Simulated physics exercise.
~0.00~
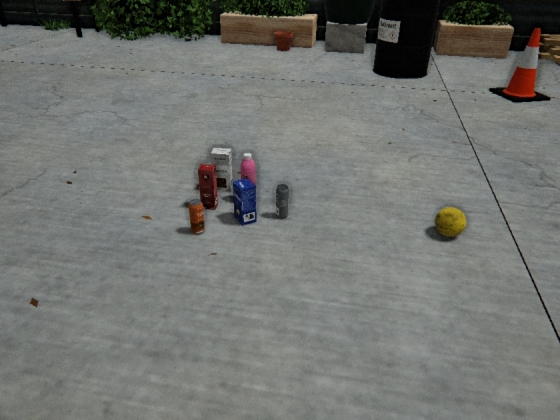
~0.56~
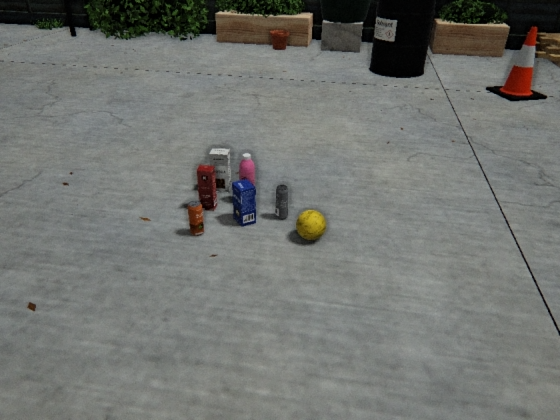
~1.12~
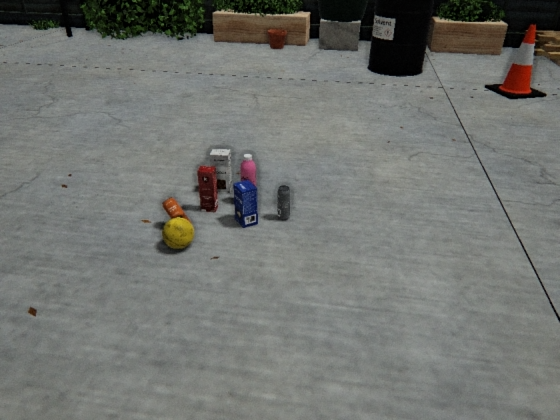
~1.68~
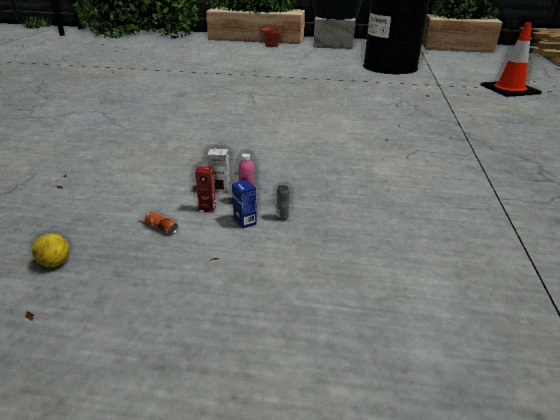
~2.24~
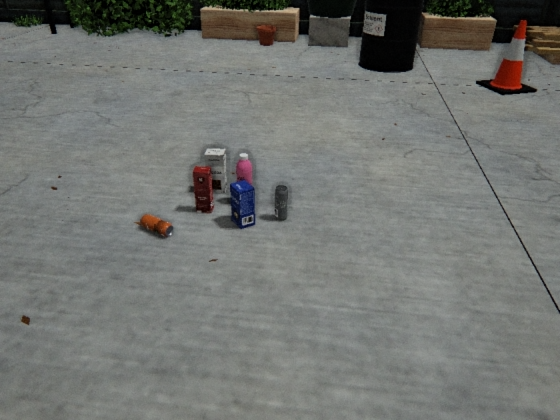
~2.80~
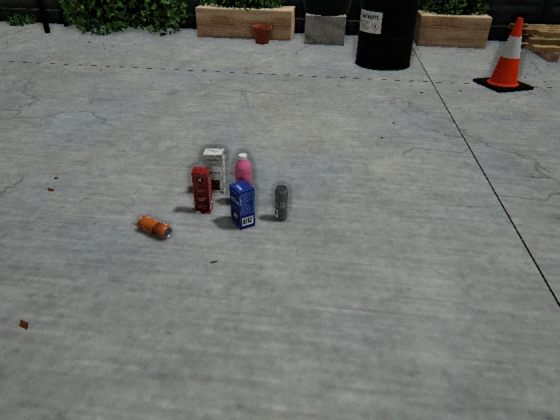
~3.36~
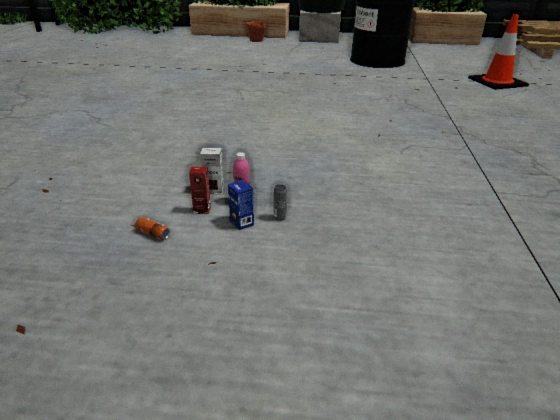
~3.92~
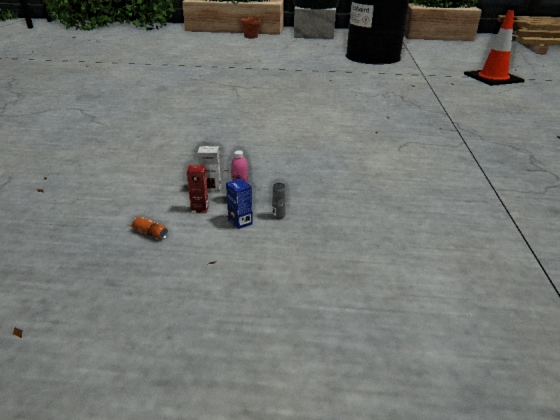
Yellow ball rolling left across concrete, knocking over an orange can and leaving view while the other five objects stay standing.
